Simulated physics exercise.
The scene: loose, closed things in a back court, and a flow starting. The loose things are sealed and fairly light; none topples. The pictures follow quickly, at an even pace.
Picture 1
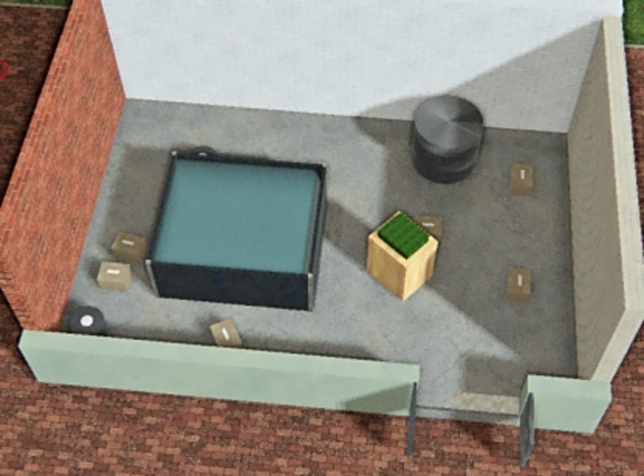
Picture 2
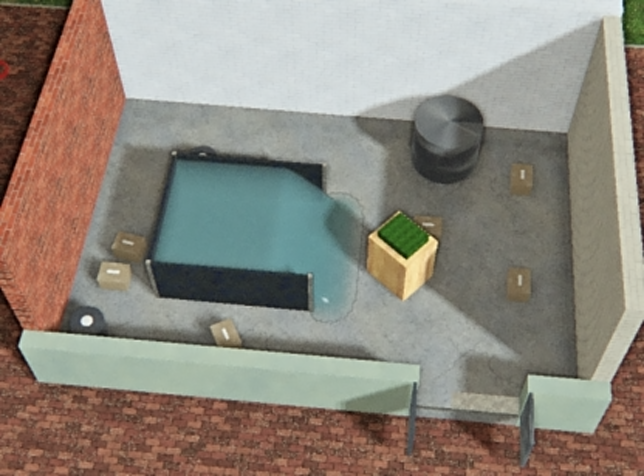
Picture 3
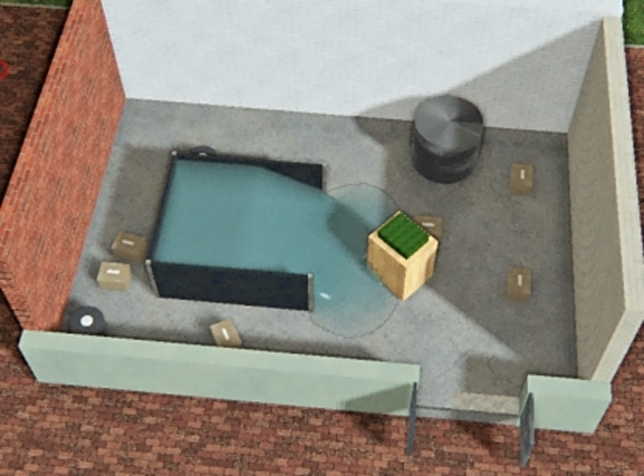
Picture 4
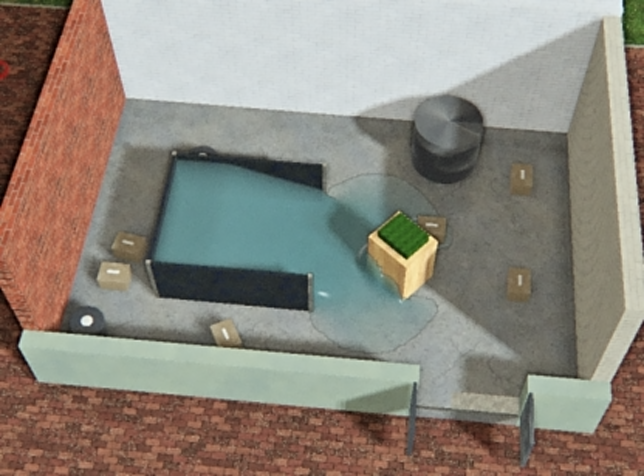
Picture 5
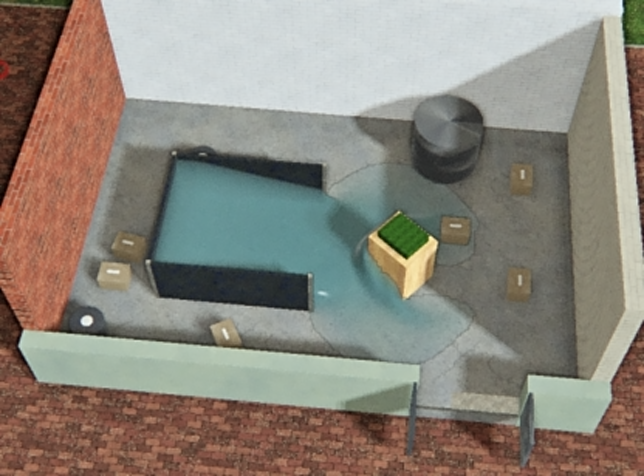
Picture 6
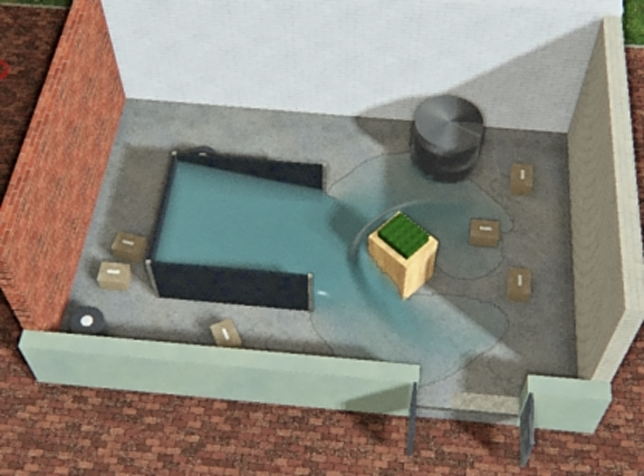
Water pouring from the open side of a dark tank, spreading around a wooden planter and pushing one small box right.
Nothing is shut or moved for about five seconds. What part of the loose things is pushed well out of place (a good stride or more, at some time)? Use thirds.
That comes to from one to two thirds.
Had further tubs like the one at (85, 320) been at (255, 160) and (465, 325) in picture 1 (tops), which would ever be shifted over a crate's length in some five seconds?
As listed: Short of that, shifted that much.
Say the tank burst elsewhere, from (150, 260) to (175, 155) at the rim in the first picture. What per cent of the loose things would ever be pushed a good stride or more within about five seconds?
Some 80 per cent.
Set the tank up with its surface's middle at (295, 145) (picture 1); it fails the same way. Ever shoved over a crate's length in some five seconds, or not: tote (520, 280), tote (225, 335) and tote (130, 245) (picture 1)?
One after the other: Shifted that much, swept aside, less than that.
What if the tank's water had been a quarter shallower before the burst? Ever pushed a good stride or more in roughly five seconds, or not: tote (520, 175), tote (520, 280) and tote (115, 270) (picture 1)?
One after the other: Shifted that much, yes, never so far.
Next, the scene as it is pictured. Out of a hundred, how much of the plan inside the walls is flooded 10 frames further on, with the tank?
I make it 60 per cent.
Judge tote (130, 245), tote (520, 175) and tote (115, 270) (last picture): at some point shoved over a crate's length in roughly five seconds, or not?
In that order: Under that, swept aside, no.
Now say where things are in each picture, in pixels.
A tote at (428, 225), on the bottom; a tote at (522, 175), on the bottom; 0 of 8 have shifted, in the first picture.
A tote at (428, 225), on the bottom; a tote at (522, 175) rests on the ground; 0 of 8 have shifted, in the second picture.
A tote at (428, 225) rests on the ground; a tote at (522, 175), on the bottom; 0 of 8 have shifted, in the third picture.
A tote at (432, 225), on the bottom, close to its start; a tote at (522, 175), on the bottom; 1 of 8 have shifted, in the fourth picture.
A tote at (456, 226), on the bottom, a stride from its start; a tote at (522, 175), on the bottom; 1 of 8 have shifted, in the fifth picture.
A tote at (485, 229), on the bottom, a stride from its start; a tote at (522, 175) rests on the ground; 1 of 8 have shifted, in the sixth picture.
A moment on, 1 of 8 are well off their spots; 0 afloat.
Next, 2 of 8 are well off their spots; 2 afloat.
Later, 3 of 8 are well off their spots; 3 afloat.
In the end, 3 of 8 are well off their spots, and 5 have been at some point; 4 afloat.
